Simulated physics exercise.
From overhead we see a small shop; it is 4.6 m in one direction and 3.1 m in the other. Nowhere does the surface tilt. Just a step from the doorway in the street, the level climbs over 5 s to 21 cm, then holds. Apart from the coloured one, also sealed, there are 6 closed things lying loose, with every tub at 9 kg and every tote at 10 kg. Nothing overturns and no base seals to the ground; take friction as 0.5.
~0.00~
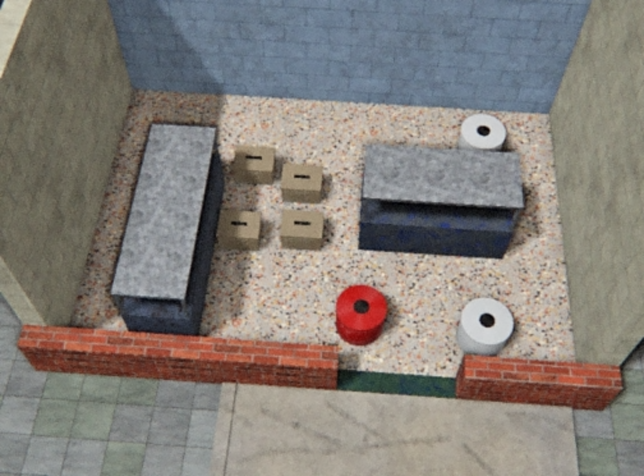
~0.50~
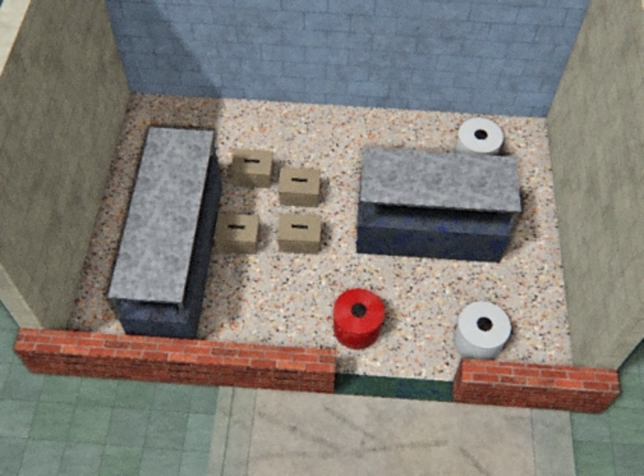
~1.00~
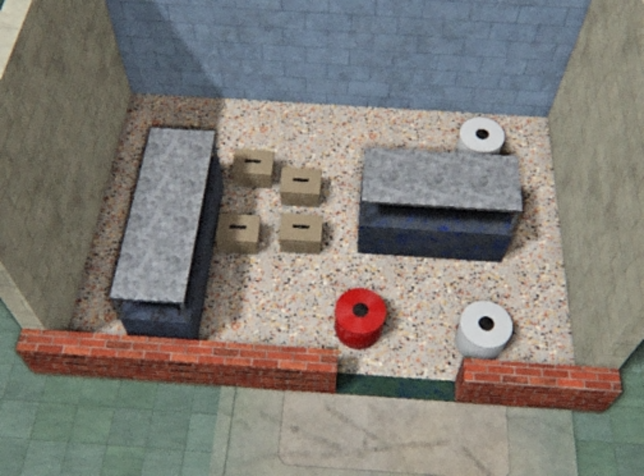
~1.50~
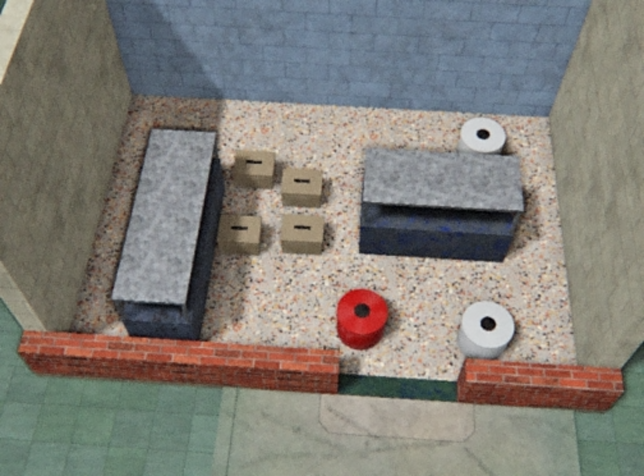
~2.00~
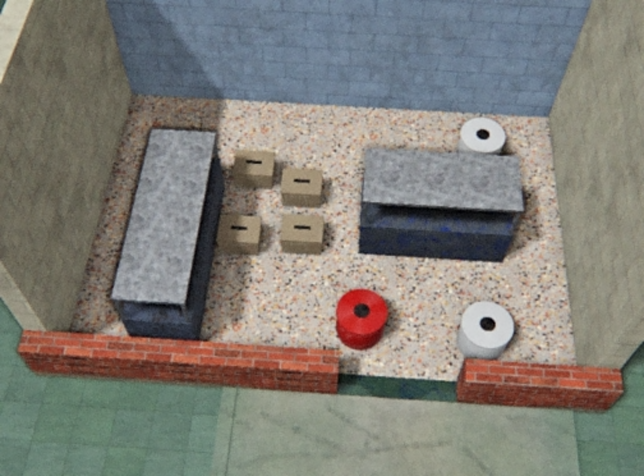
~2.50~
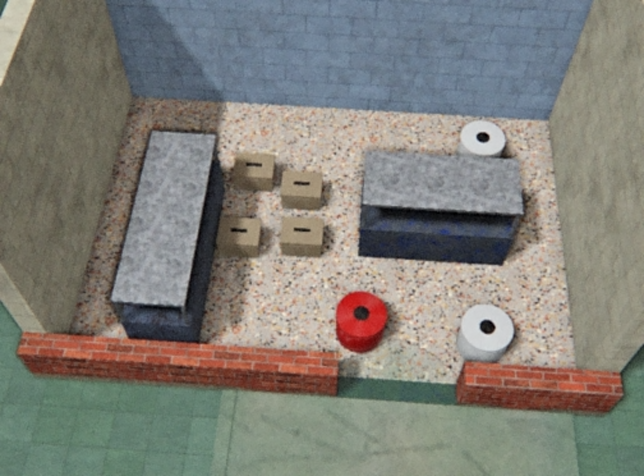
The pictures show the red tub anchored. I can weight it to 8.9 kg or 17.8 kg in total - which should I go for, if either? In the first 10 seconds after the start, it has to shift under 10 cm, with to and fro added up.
Neither will work.
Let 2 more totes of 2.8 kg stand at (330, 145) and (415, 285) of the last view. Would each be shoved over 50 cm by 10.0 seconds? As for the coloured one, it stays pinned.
Respectively, not exceeded and exceeded.
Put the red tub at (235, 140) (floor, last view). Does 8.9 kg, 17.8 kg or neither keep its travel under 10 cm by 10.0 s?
Well, must use the heavier.
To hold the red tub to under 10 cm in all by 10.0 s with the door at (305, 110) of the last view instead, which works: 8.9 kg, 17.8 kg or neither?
I'd say neither one will work.
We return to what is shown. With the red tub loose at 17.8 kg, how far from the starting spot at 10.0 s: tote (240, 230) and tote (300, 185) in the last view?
They sit 150 cm and 80 cm away, in the order given.
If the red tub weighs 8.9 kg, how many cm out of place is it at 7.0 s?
About 120 cm.
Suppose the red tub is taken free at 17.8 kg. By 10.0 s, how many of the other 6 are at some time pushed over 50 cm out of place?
Total: 4.
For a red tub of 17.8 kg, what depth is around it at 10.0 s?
Depth: Approx. 9 cm.
After 3.5 s the red tub would be 6 cm from its start with 8.9 kg and 0 cm from its start with 17.8 kg; 4 cm of water round it then.
After 4.5 s the red tub would be 47 cm from its start with 8.9 kg and 3 cm from its start with 17.8 kg; 6 cm of water round it then.
After 7.0 s the red tub would be 115 cm from its start with 8.9 kg and 72 cm from its start with 17.8 kg; 9 cm of water round it then.
After 10.0 s the red tub would be 112 cm from its start with 8.9 kg and 102 cm from its start with 17.8 kg; 9 cm of water round it then.
